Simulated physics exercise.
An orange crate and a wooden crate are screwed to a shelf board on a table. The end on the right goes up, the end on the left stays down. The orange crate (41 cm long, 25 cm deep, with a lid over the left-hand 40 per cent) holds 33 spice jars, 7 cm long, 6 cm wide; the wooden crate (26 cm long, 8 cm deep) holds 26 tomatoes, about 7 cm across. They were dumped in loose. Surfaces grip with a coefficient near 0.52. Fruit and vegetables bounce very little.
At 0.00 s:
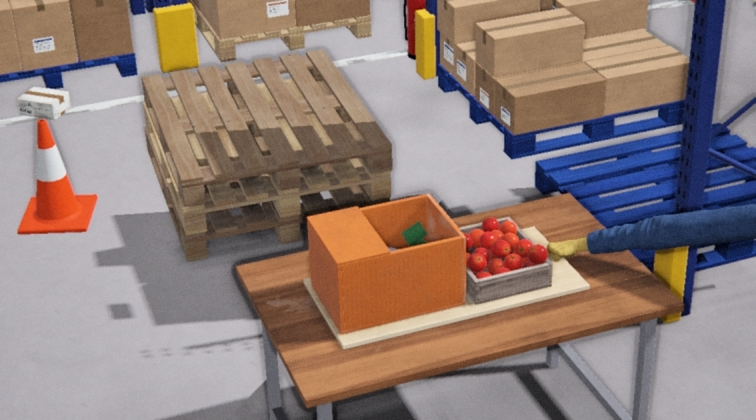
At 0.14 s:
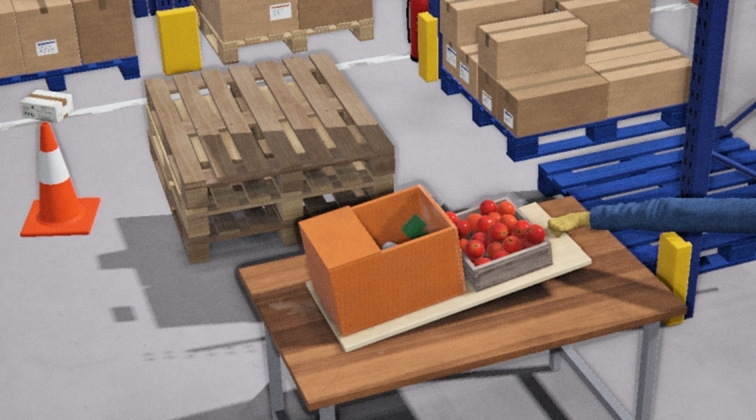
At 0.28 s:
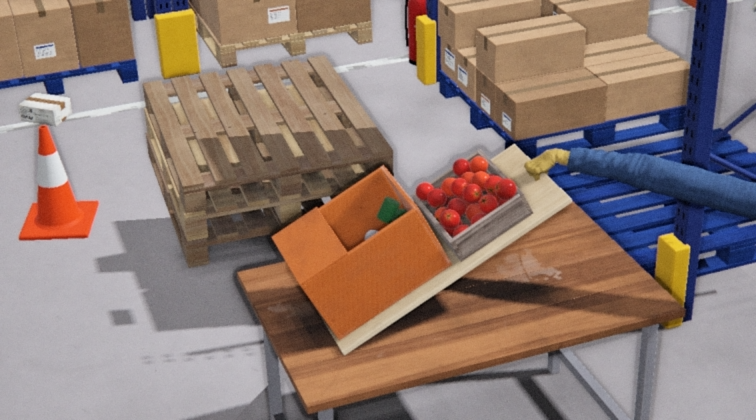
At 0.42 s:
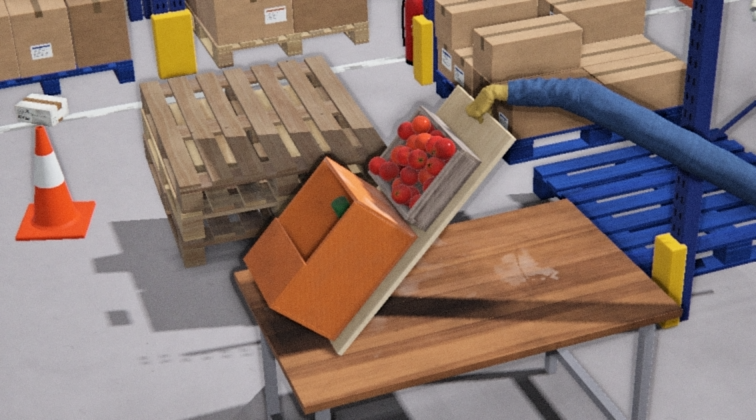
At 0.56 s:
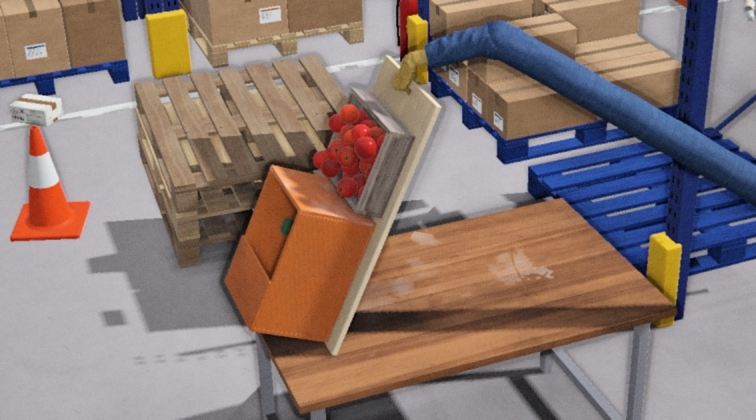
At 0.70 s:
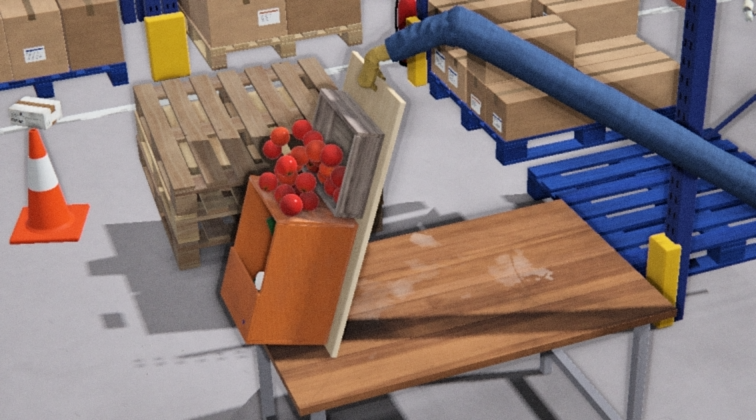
A gloved hand raises the right end of a board on a wooden table, tilting it steeply with a partly covered orange crate and a wooden crate attached, and red tomatoes tumble out of the wooden crate above the orange one.
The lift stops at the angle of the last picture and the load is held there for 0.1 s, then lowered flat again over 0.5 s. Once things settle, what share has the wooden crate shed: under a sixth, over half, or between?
Over half of the tomatoes leave the wooden crate.
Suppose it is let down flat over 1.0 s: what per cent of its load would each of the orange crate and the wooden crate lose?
Then orange crate 0, wooden crate 70 per cent.
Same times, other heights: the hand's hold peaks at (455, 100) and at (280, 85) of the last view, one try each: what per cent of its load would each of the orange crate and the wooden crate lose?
Orange crate 0 then 10, wooden crate 30 then 100 per cent.
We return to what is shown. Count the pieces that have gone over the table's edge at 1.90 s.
About 16.
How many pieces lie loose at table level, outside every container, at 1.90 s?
About 3.
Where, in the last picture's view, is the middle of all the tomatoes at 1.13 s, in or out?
Around (284, 244).
After 0.89 s, tilt 67°; the orange crate has all 33 and the wooden crate is down by 20 of 26.
After 1.13 s, tilt 20°; the orange crate has all 33 and the wooden crate is down by 21 of 26.
After 1.47 s, tilt 0°; the orange crate has all 33 and the wooden crate is down by 21 of 26.
When it is over (at 1.90 s), the orange crate has all 33 and the wooden crate is down by 21 of 26. Asked share, 21 of 26, 81 per cent.
